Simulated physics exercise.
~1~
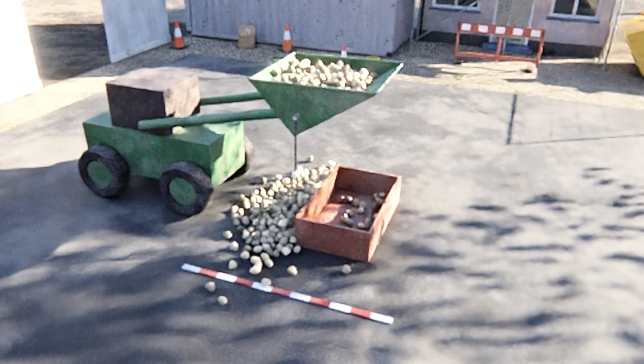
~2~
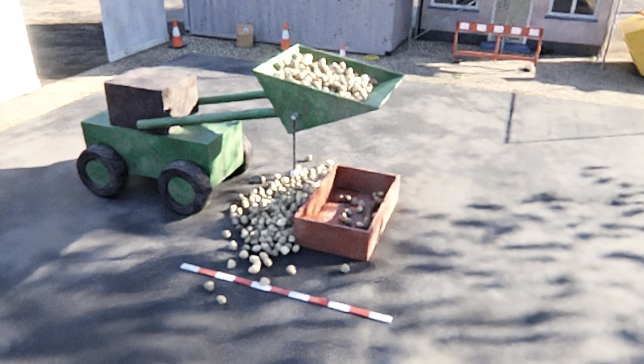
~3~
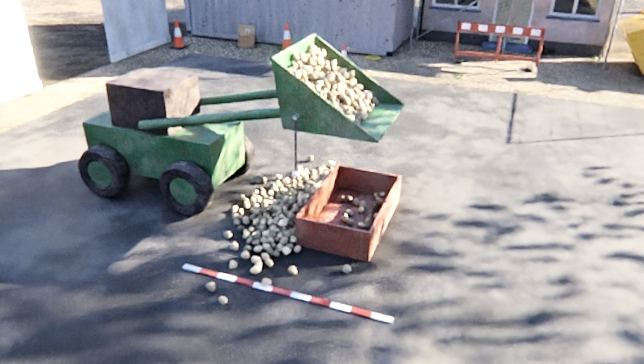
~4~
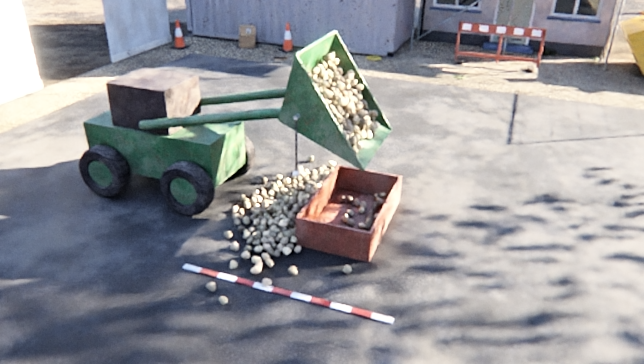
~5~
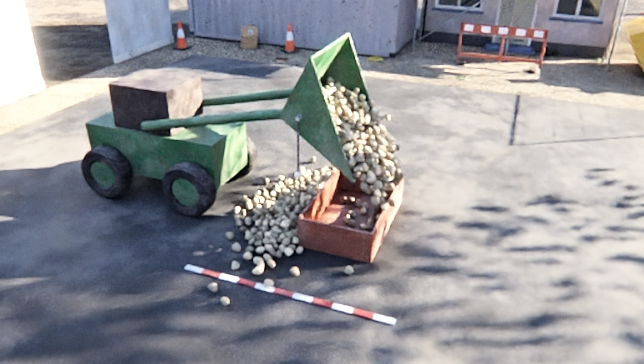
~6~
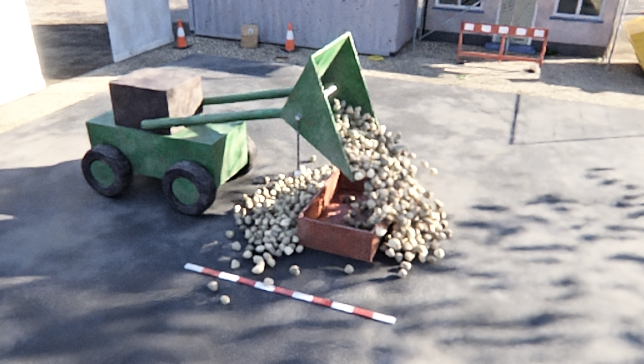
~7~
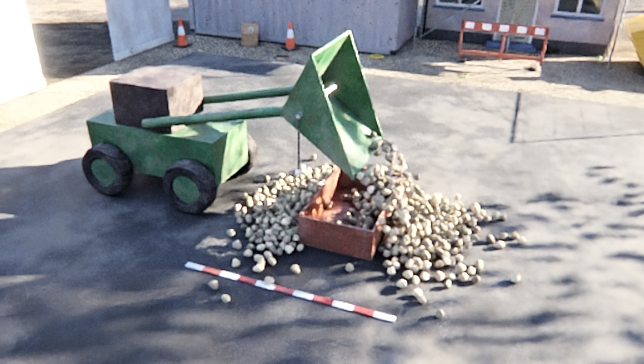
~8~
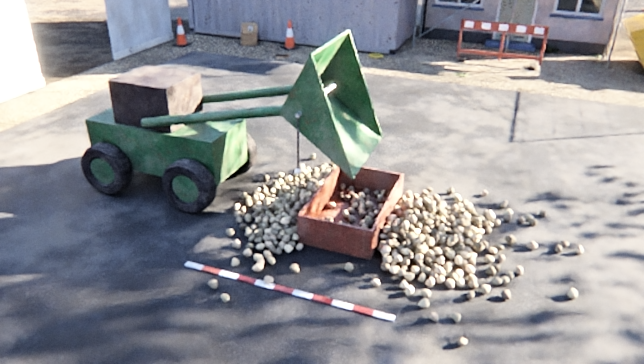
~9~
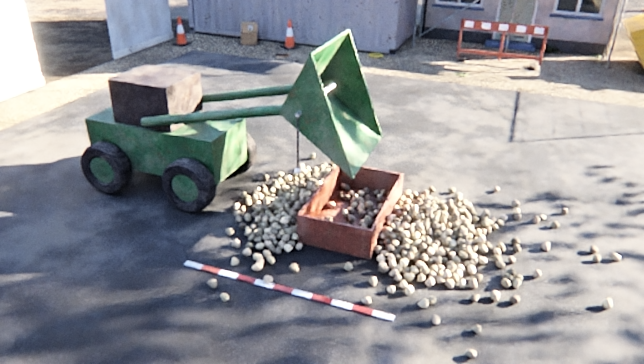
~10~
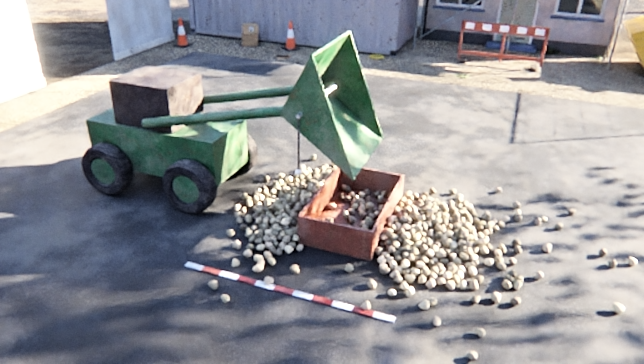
A green loader with dark wheels stands at the left of a sunlit paved yard, seen from above, its raised bucket full of pale, rounded stones. Below the bucket, a loose heap lies against an open reddish bin holding a few stones, with a red and white striped pole in front and buildings, cones and a barrier behind. The bucket tips steadily to the right, and the stones slide out over the bin. Many spill past its far side, spreading and rolling rightward. The emptied bucket stays tilted as the stones settle, leaving heaps on both sides of the partly filled bin.
